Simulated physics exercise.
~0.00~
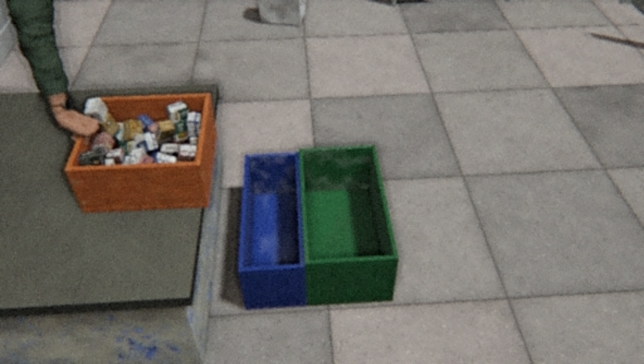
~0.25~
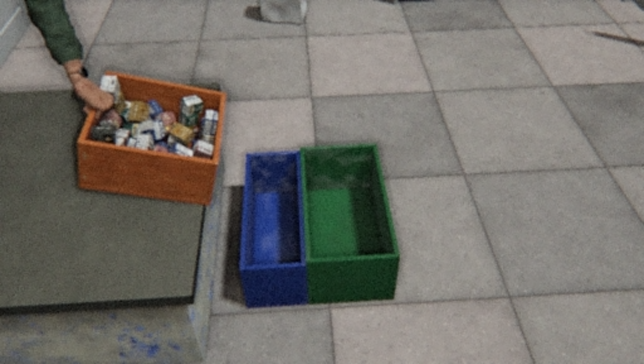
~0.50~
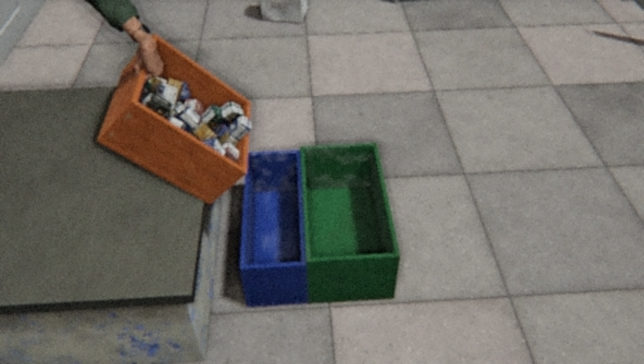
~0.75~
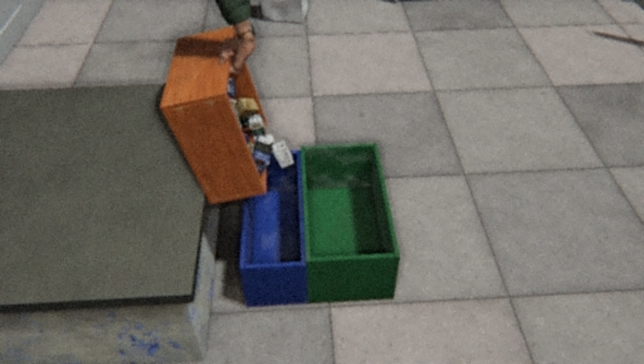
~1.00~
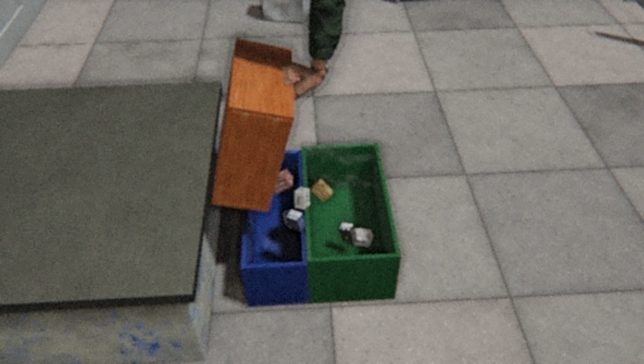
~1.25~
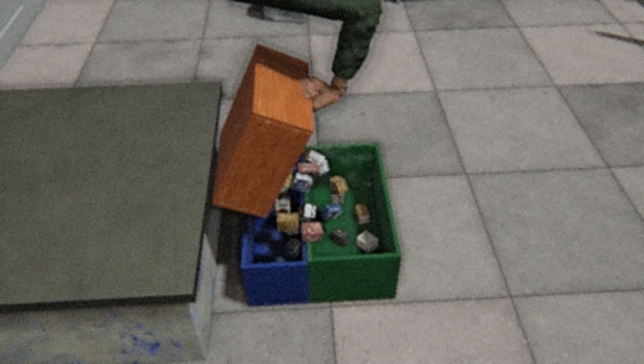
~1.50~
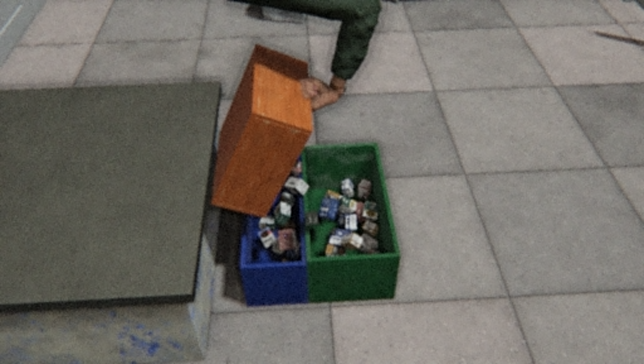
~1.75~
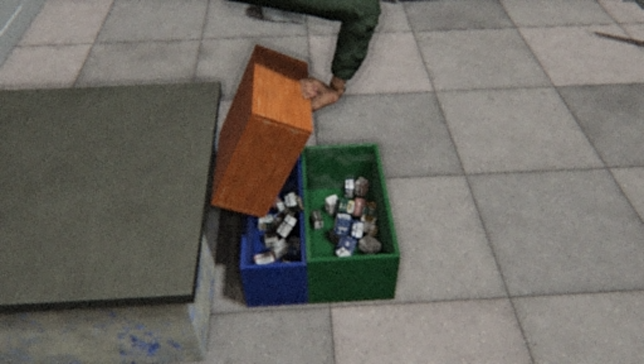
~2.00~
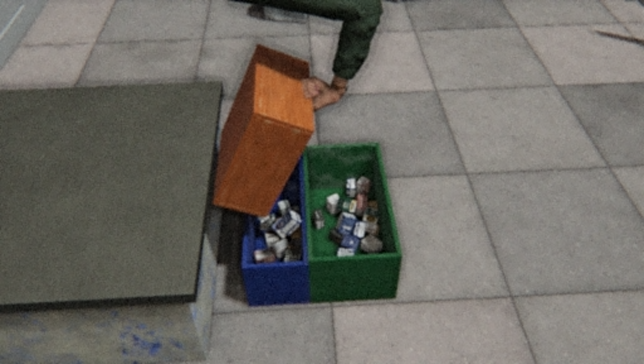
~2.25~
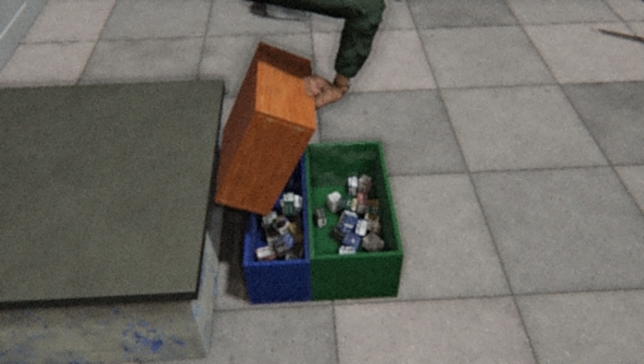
A hand in a green sleeve tipped an orange crate of small cartons off the edge of a bench, spilling them into a blue bin and a green tote on the tiled floor, where they settled in both while the crate stayed tilted.
